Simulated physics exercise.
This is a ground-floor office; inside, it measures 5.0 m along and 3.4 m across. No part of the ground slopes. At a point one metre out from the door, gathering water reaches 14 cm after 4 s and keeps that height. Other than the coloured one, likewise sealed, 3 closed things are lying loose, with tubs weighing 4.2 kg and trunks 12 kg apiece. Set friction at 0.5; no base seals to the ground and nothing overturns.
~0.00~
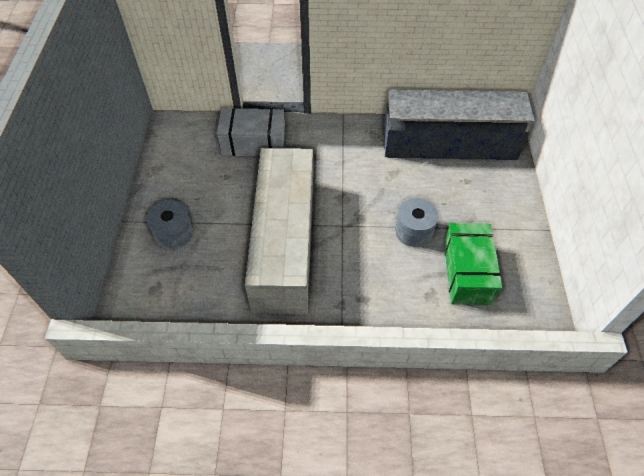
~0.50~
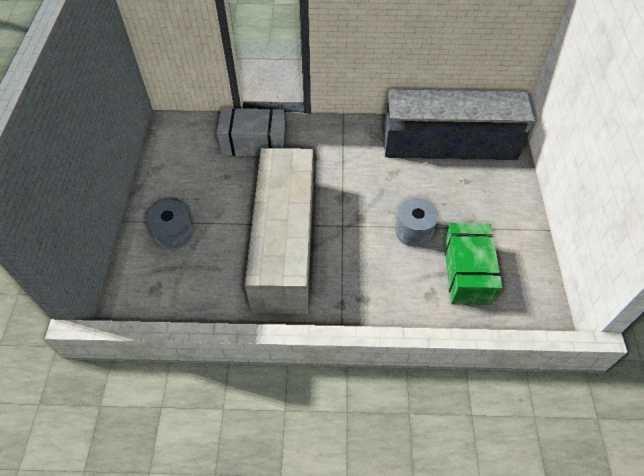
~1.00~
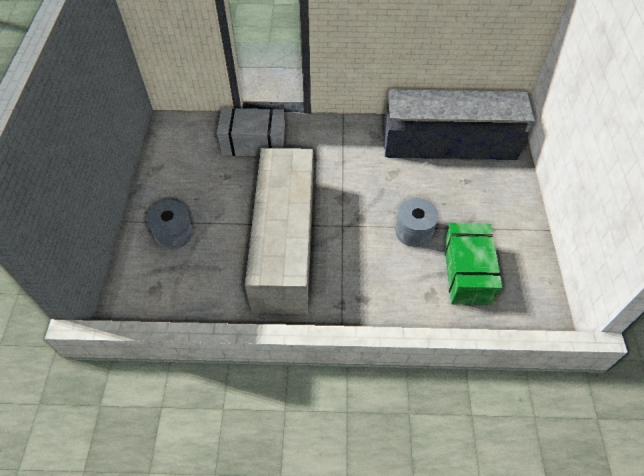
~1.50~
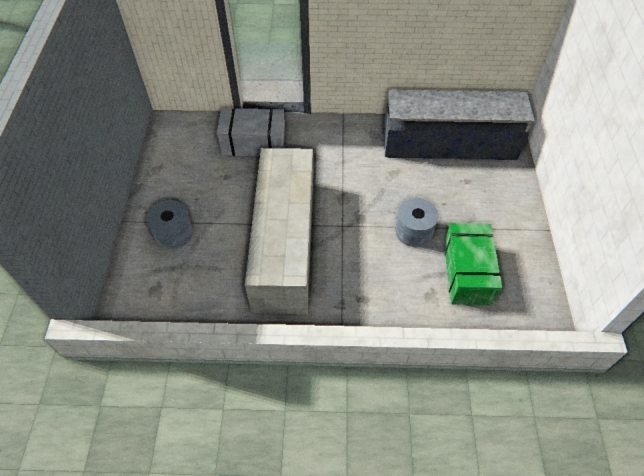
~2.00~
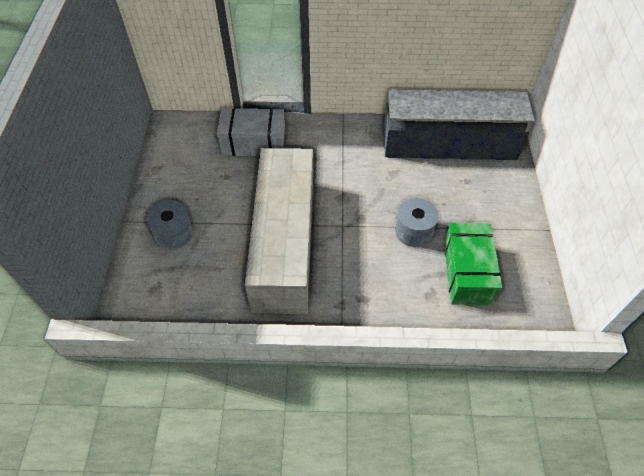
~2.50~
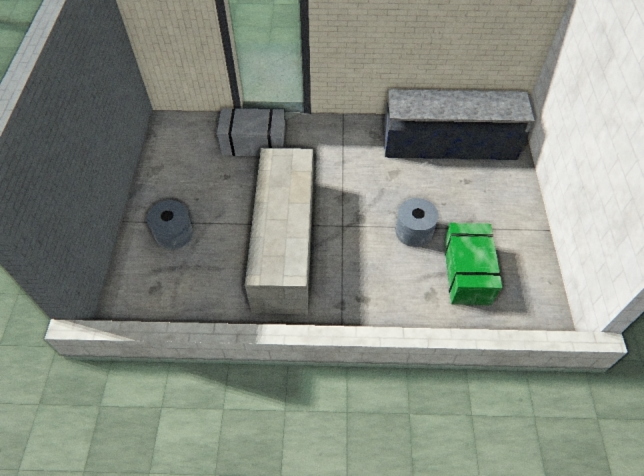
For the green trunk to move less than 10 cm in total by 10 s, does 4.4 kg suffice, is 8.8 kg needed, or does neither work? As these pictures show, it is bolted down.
Even the lighter choice passes.
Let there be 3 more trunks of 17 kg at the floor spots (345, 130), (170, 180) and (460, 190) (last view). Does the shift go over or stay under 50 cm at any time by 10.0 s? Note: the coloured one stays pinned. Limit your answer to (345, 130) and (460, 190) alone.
In the order given, within the mark and then within the mark.
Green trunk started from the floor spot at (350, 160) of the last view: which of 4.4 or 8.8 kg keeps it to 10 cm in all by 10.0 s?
Here both come up short.
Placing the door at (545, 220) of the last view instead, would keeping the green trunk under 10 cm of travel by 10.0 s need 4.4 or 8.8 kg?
There both choices fail.
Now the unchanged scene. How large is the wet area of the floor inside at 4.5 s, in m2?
At that time the wet patch spans about 3.5 m2.
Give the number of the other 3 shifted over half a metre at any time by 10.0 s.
I count 2.
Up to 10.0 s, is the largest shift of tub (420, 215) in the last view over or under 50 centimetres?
That one is below half a metre, as it turns out.
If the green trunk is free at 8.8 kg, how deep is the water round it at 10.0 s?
About 1 cm.
After 3.5 s the green trunk would be 0 cm from its start with 4.4 kg and 0 cm from its start with 8.8 kg; 0 cm of water round it then.
After 4.5 s the green trunk would be 0 cm from its start with 4.4 kg and 0 cm from its start with 8.8 kg; 0 cm of water round it then.
After 7.0 s the green trunk would be 0 cm from its start with 4.4 kg and 0 cm from its start with 8.8 kg; 0 cm of water round it then.
After 10.0 s the green trunk would be 0 cm from its start with 4.4 kg and 0 cm from its start with 8.8 kg; 1 cm of water round it then.
